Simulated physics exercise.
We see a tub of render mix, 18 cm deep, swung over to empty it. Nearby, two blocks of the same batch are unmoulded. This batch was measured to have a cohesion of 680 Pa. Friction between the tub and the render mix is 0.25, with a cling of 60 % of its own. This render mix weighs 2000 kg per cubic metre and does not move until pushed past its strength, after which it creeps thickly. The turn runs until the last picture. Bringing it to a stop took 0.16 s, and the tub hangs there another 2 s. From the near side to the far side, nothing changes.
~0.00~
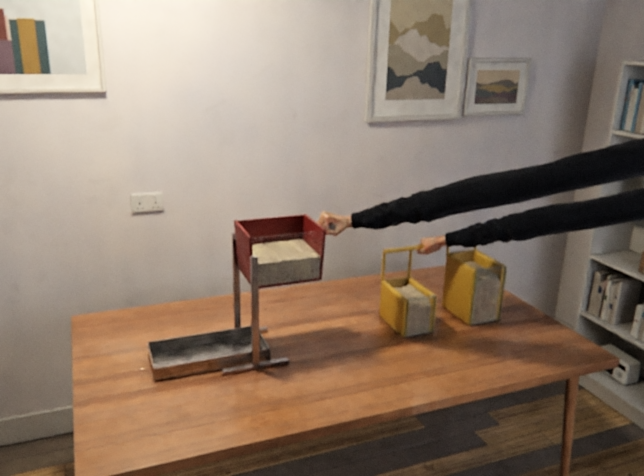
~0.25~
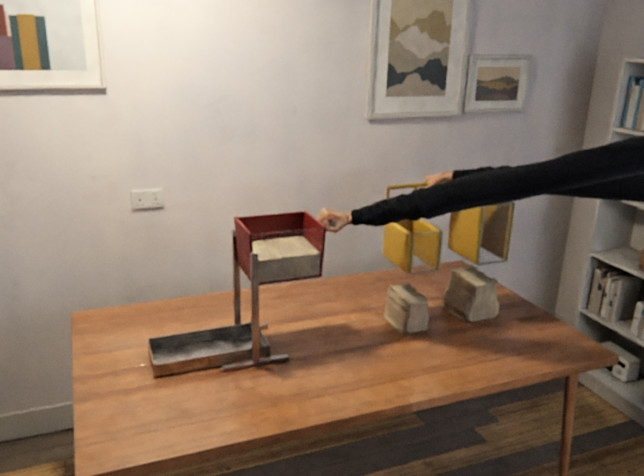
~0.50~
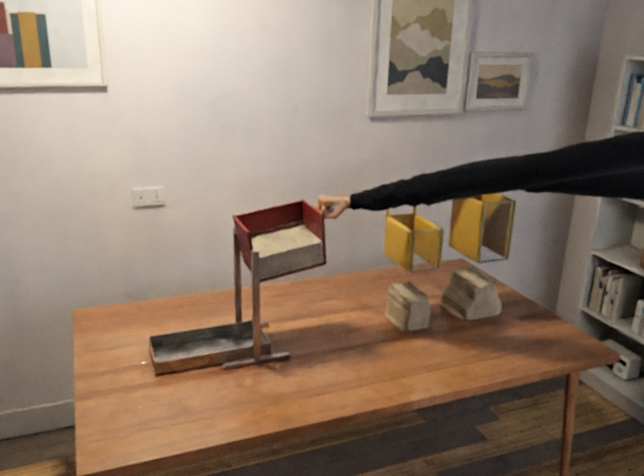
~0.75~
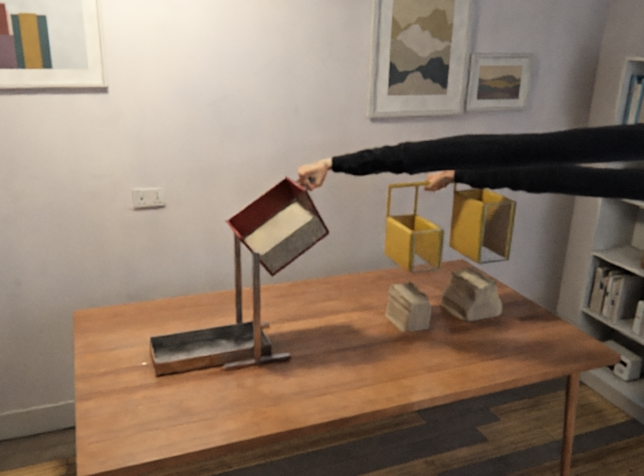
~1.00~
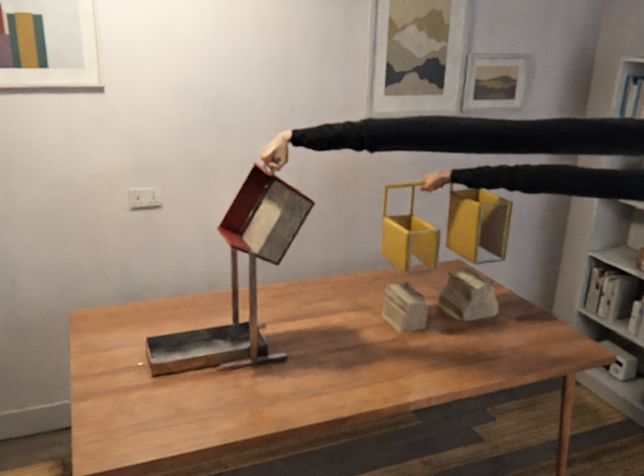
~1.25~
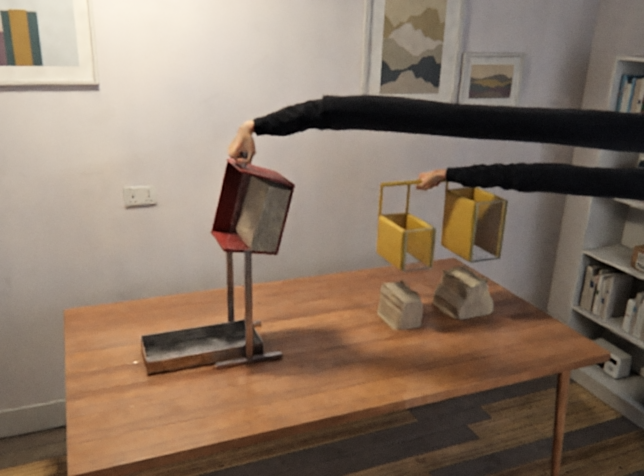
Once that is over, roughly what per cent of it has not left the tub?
Around 100 percent.
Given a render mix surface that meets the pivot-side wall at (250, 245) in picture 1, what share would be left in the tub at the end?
That gives some 70 %.
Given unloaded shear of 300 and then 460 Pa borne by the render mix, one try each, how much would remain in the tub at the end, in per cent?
100 %, then 100 %.
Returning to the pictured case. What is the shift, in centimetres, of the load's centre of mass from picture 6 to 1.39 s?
Roughly 1 cm.
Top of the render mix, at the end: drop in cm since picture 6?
Roughly 2 cm.
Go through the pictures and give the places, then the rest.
Handle-side rim at (324, 230), tilt 0 degrees; highest point of the render mix at (287, 260); test blocks 13 cm, 20 cm high (left to right), in the first frame.
Handle-side rim at (324, 227), tilt 0 degrees; highest point of the render mix at (287, 257); test blocks 13 cm, 17 cm high (left to right), in the second frame.
Handle-side rim at (322, 216), tilt 8 degrees; highest point of the render mix at (319, 242); test blocks 13 cm, 15 cm high (left to right), in the third frame.
Handle-side rim at (304, 192), tilt 33 degrees; highest point of the render mix at (314, 216); test blocks 13 cm, 15 cm high (left to right), in the fourth frame.
Handle-side rim at (271, 177), tilt 59 degrees; highest point of the render mix at (294, 194); test blocks 13 cm, 15 cm high (left to right), in the fifth frame.
Handle-side rim at (243, 174), tilt 76 degrees; highest point of the render mix at (271, 187); test blocks 13 cm, 15 cm high (left to right), in the sixth frame.
By 1.39 s, the tub is at 76 degrees and holds 100 %.
By 1.56 s, the tub is at 76 degrees and holds 100 %.
By 1.73 s, the tub is at 76 degrees and holds 100 %.
By 1.90 s, the tub is at 76 degrees and holds 100 %.
By 3.25 s, at the end, the tub is at 76 degrees and holds 100 %.
